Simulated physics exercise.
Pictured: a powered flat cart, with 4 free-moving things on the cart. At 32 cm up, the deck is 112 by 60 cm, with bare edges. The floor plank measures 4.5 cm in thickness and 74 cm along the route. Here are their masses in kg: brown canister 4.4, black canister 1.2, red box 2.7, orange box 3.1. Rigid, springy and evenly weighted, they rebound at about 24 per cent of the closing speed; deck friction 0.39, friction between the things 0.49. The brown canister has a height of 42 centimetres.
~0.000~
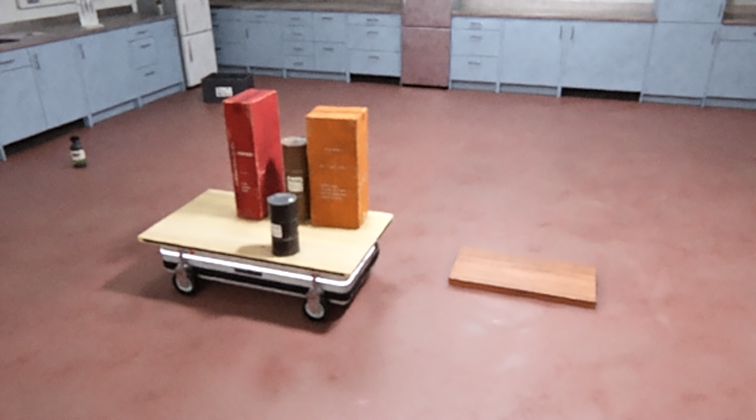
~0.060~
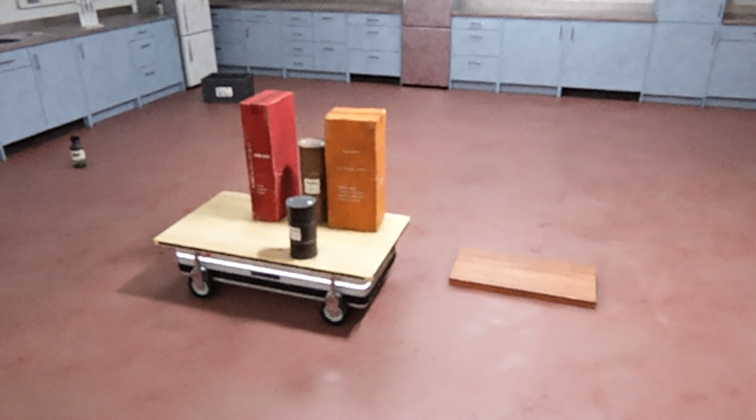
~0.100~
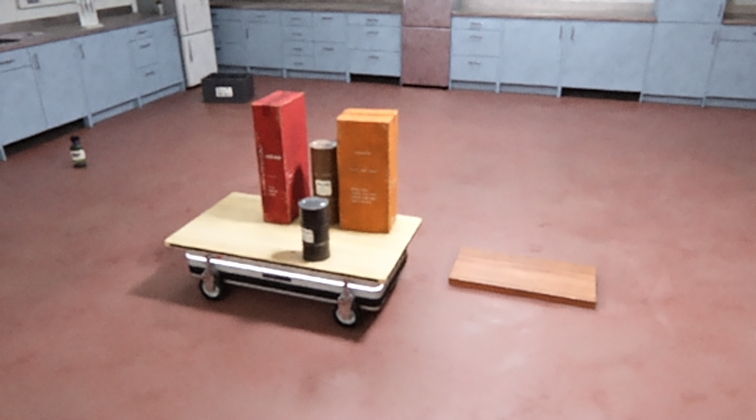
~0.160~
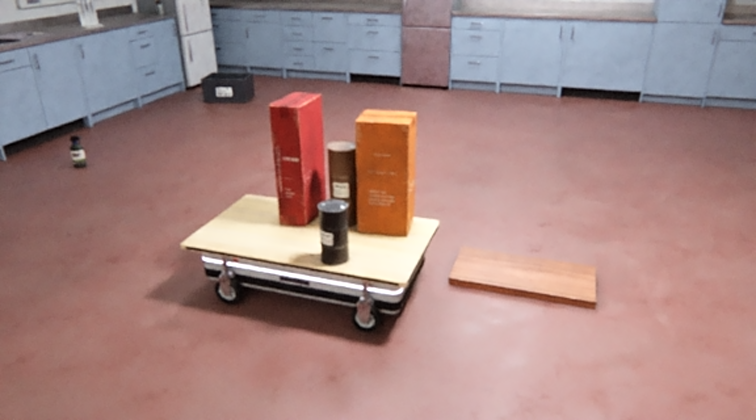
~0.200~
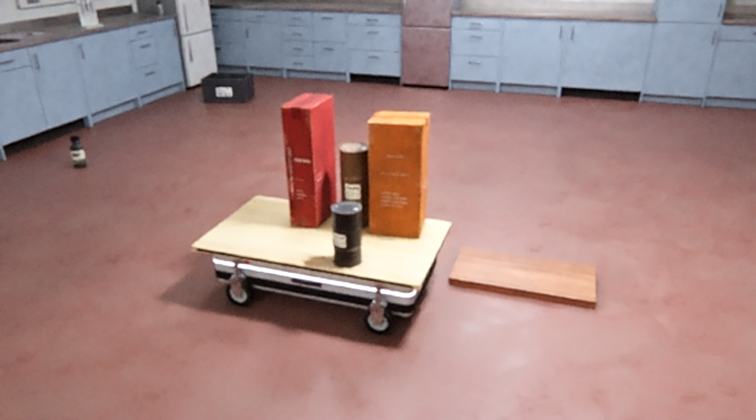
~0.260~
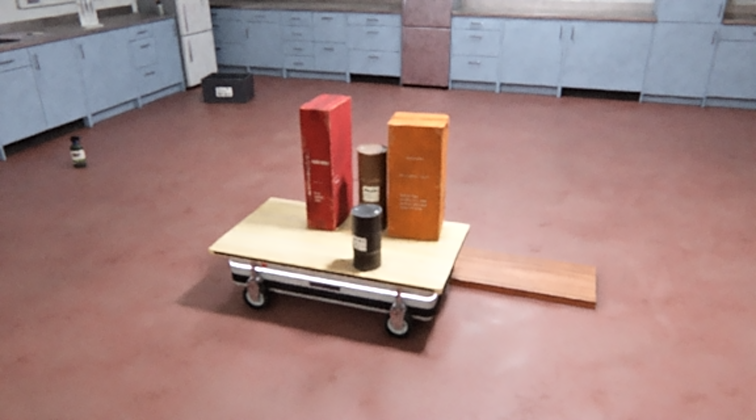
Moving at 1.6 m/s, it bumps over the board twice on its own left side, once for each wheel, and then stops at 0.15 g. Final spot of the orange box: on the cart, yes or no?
No.
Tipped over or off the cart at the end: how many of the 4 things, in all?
It adds up to 3.
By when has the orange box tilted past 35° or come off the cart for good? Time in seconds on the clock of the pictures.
Near 0.9 s on the clock.
After 0.76 s, cart 122 cm along; orange box 28° off upright near (578, 199); brown canister 26° off upright; red box 9° off upright.
After 1.26 s, cart 202 cm along; orange box 75° off upright; brown canister on its side; red box 32° off upright.
After 1.66 s, cart 261 cm along; red box and orange box now off the cart; brown canister on its side; black canister moved 5 cm.
After 2.26 s, cart 310 cm along; brown canister on its side; black canister moved 10 cm.
In the end (3.8 s), off the cart, brown canister, red box and orange box; not toppled but over 10 cm from the start, black canister.
